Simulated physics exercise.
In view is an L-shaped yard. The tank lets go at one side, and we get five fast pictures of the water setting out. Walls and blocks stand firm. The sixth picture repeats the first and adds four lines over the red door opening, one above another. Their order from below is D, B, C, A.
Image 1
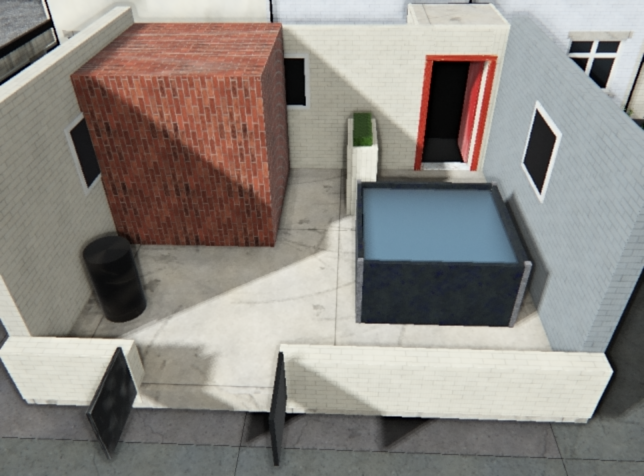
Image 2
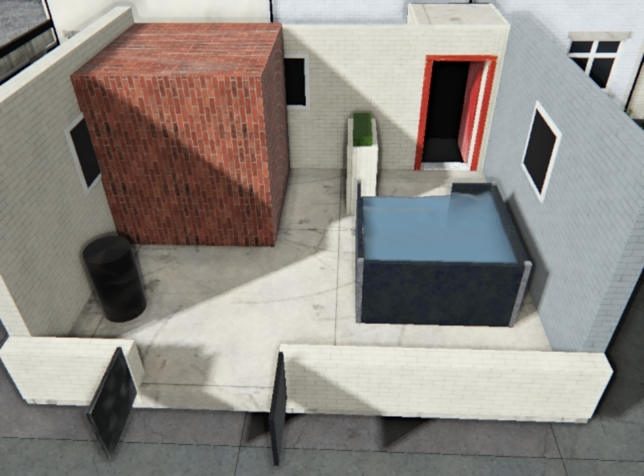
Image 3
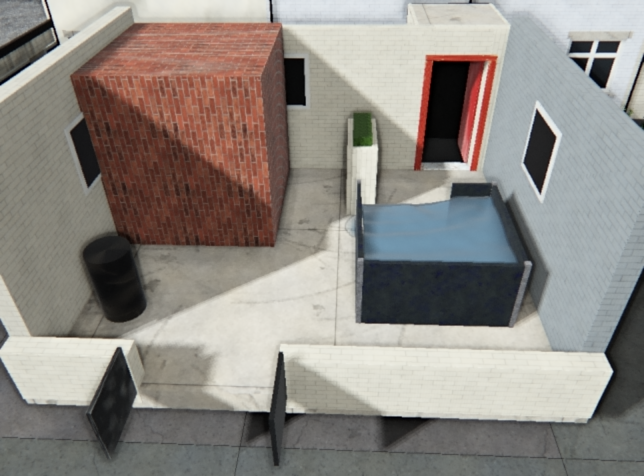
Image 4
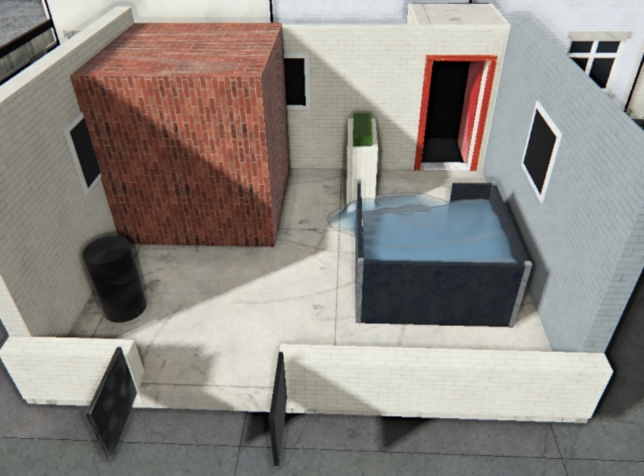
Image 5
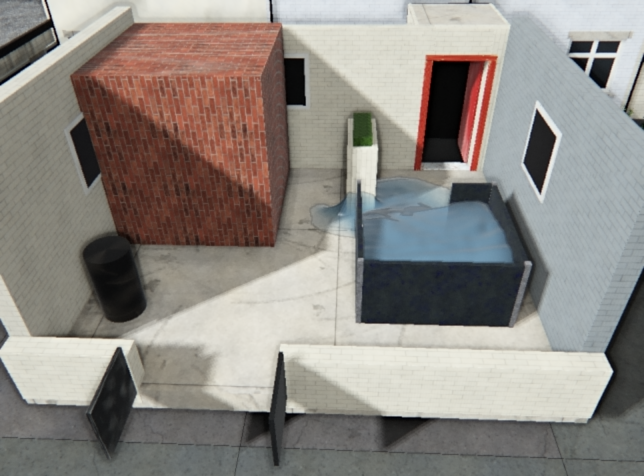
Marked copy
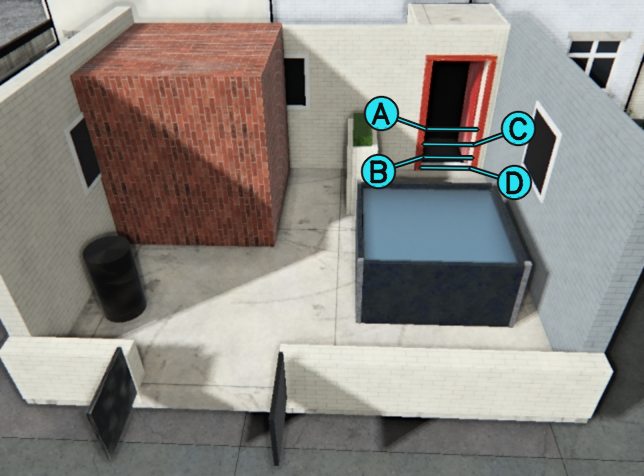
The footage shows a walled yard with a brick block, a dark barrel and a dark tank of still water; a gap appears in the tank's back side, and water pours out, spreading across the paving around a narrow planter.
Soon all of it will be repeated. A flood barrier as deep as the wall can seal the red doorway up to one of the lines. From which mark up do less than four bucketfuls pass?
Take C.
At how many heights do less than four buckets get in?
Two.
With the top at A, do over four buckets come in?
No.
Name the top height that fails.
Height B.
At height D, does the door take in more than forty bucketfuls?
Yes.
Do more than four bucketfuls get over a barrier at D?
Yes, that goes wrong.
In cyan, A at (451, 129); B at (447, 157); C at (449, 144); D at (445, 168); from the bottom up D, B, C, A.
For height A, nothing gets over.
For height B, about 15 bucketfuls get in.
For height C, a splash gets over, under a bucket.
For height D, dozens of bucketfuls pour in.
